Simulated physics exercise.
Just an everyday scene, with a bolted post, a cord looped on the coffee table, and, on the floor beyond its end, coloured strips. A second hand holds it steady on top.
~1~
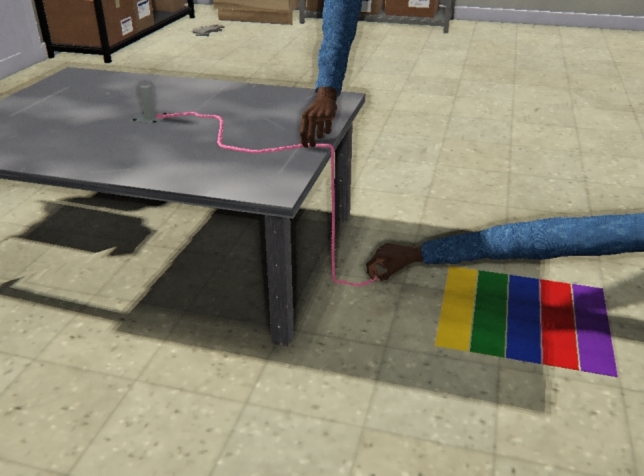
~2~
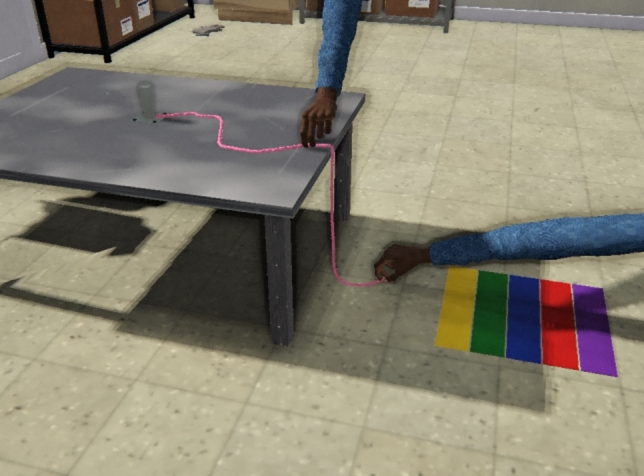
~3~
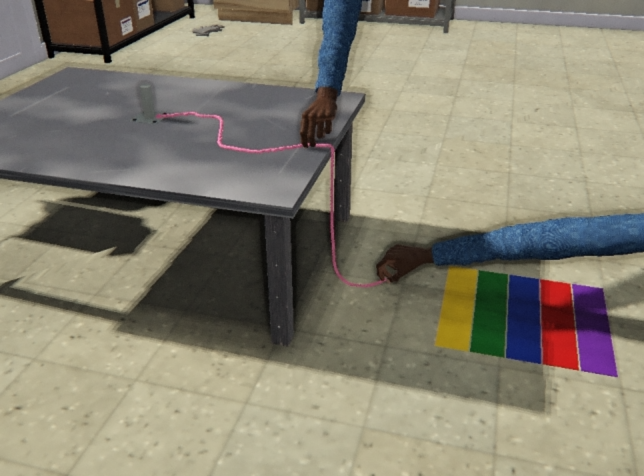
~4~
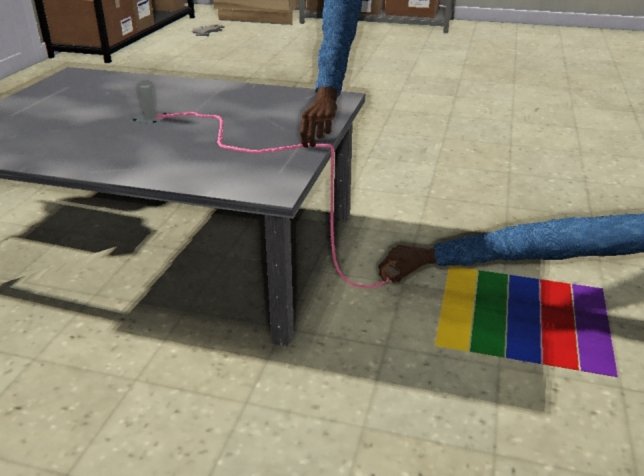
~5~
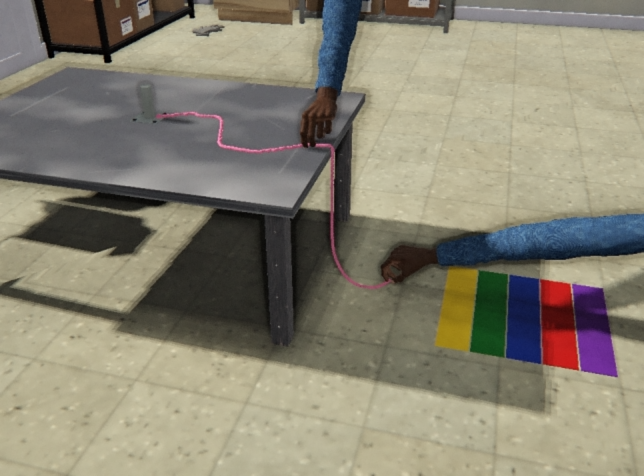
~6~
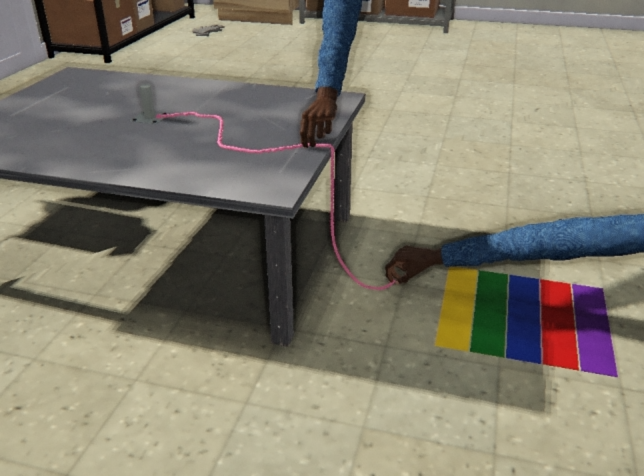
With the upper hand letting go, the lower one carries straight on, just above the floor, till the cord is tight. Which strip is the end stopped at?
Stopped at red.
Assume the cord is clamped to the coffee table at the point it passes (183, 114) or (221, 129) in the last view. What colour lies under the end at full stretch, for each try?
First try red, second try blue.
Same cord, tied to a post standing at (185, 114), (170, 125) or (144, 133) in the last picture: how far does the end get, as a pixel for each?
The first try gives about (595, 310), the second about (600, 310) and the third about (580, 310).
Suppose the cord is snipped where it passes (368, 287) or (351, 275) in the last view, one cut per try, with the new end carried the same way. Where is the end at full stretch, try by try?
In turn, (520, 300) for the first and (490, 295) for the second.
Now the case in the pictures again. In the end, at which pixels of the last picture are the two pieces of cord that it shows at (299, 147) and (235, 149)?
First point (365, 173), second point (302, 142).
A little later, end near (493, 296); over green.
Next, end near (536, 302); over blue.
When it is tight, end near (562, 306); over red. It gets as far as the red strip.
